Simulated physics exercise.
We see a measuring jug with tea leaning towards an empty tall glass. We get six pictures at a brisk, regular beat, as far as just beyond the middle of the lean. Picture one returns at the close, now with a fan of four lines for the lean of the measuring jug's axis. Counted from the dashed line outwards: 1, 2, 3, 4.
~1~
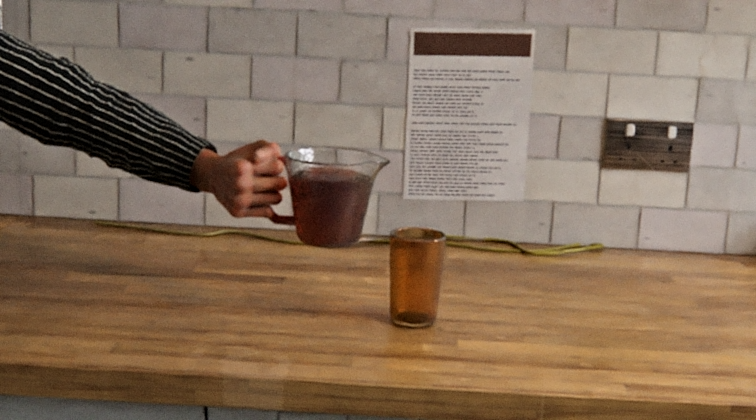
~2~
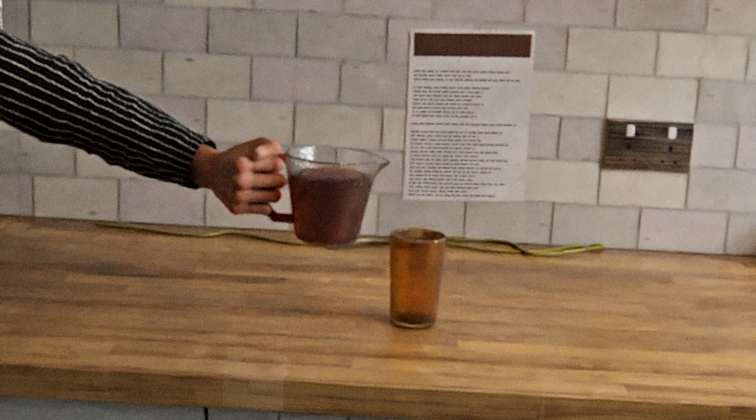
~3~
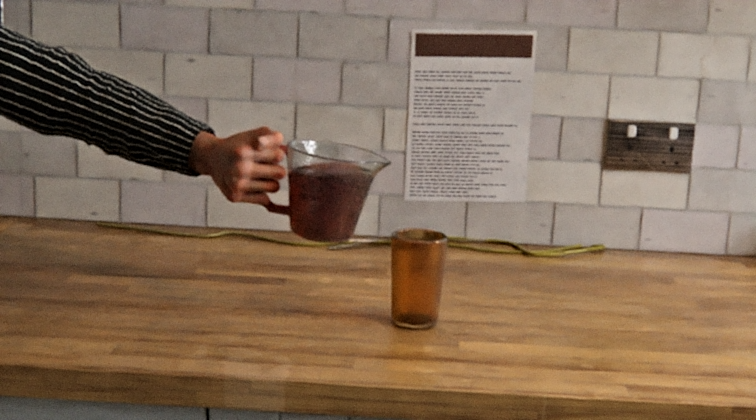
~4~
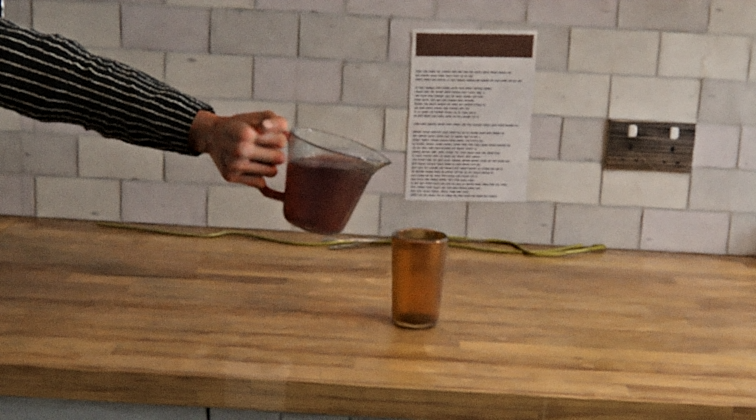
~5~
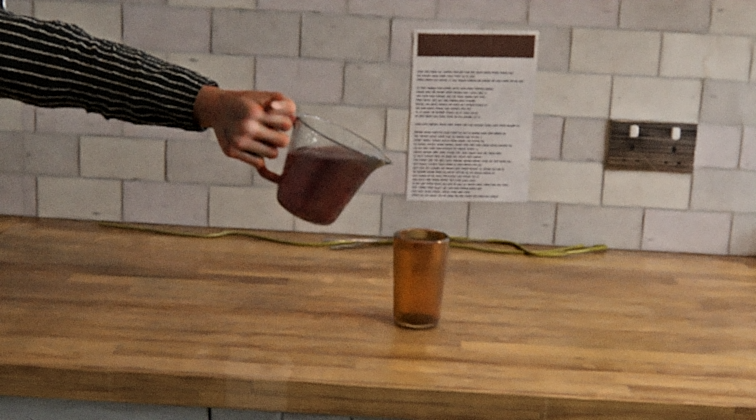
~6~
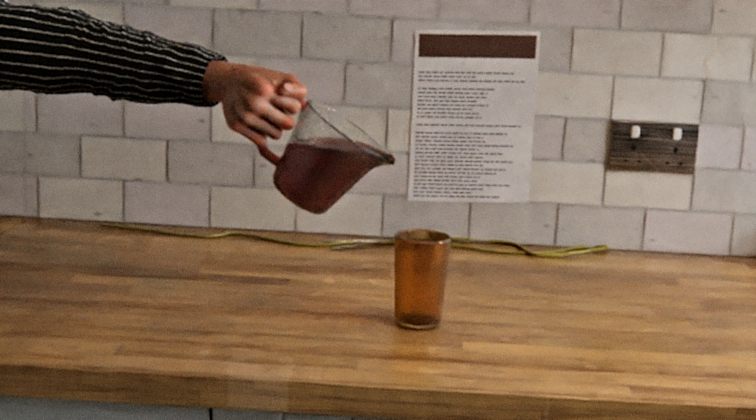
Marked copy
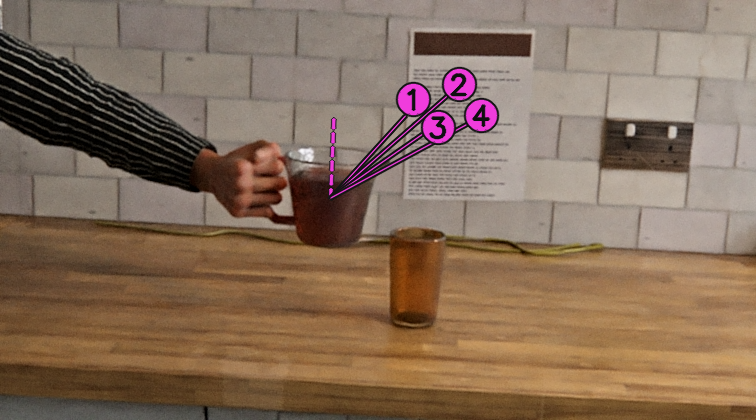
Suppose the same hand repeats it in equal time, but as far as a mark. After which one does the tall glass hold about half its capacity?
It is 2.
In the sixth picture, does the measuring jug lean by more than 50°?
No.
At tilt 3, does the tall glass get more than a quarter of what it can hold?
Yes.
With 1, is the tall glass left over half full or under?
Under.
In magenta, 1 at (405, 115); 2 at (446, 96); 3 at (422, 134); 4 at (466, 124).
For tilt 1, the tall glass ends with about 32 % of what it can hold.
For tilt 2, the tall glass ends with about 49 % of what it can hold.
For tilt 3, the tall glass ends with about 70 % of what it can hold.
For tilt 4, the tall glass ends with about 81 % of what it can hold; 6 % of the tea is spilt.
